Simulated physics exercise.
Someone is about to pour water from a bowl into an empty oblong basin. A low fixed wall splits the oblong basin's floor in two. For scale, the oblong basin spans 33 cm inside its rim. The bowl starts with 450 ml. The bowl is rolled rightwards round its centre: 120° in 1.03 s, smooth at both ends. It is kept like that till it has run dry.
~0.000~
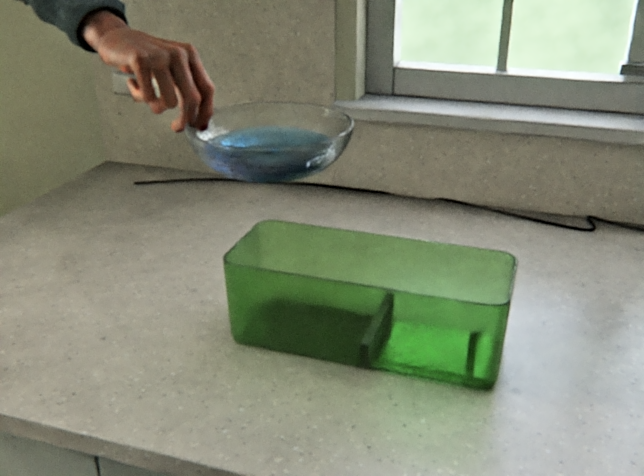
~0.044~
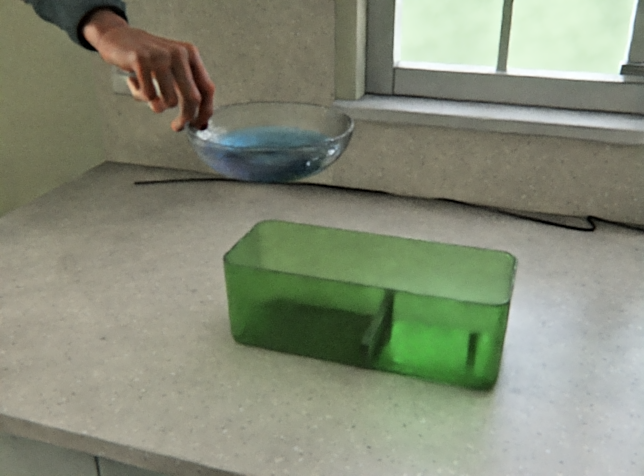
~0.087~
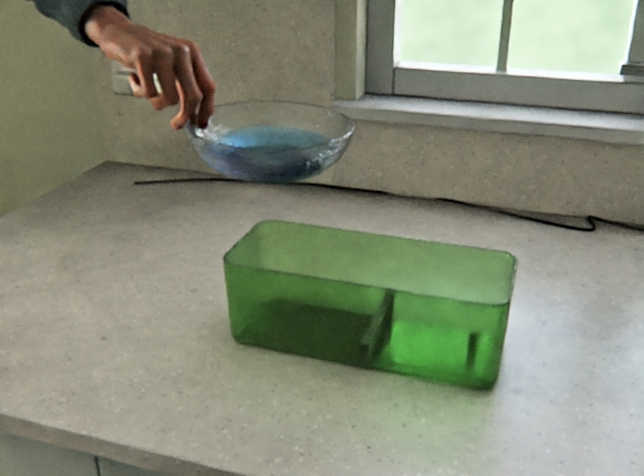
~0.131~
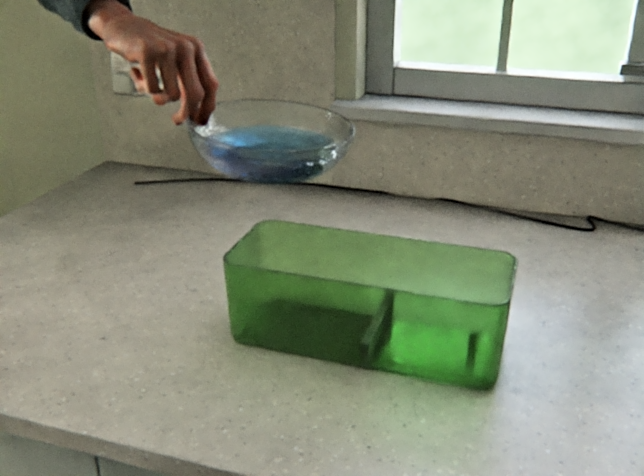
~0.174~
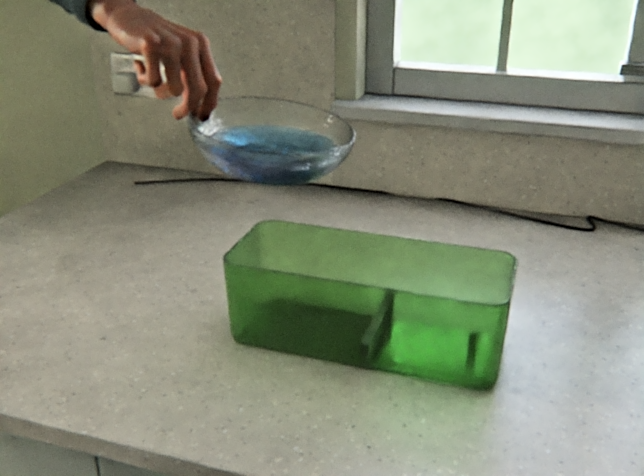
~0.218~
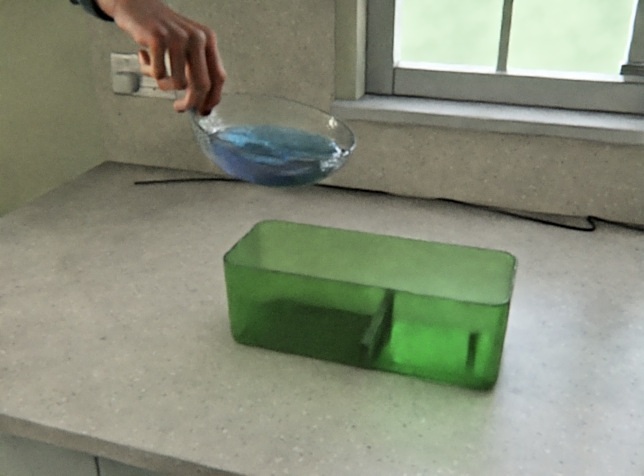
A hand held a clear bowl of blue water above an empty green oblong basin on a countertop, then slowly tilted it slightly to the right, the hand rising a little as it turned.
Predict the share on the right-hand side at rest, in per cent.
Roughly 49 per cent is past the wall.
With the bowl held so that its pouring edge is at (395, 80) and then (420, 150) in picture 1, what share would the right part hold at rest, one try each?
In turn about 75 and 80 per cent.
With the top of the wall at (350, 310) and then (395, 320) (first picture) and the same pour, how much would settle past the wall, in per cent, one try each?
In turn about 75 and 25 per cent.
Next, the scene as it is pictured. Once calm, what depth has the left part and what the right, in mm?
Left about 10 mm, right about 12 mm.
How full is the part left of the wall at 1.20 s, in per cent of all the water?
About 50 per cent.
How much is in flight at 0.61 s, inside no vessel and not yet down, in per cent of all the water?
Near 34 in a hundred.
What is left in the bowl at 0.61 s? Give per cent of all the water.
About 10 per cent.
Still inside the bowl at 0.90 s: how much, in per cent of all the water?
About 0 per cent.
By 0.61 s the tilt is 77° and 10 per cent is still to pour, 21 is left of the wall and 35 right of it.
By 0.90 s the tilt is 115° and 0 per cent is still to pour, 50 is left of the wall and 49 right of it.
By 1.20 s the tilt is 120° and 0 per cent is still to pour, 49 is left of the wall and 49 right of it.
By 1.53 s the tilt is 120° and 0 per cent is still to pour, 49 is left of the wall and 49 right of it.
At rest 49 per cent lies left of the wall, 49 right of it and 1 outside.
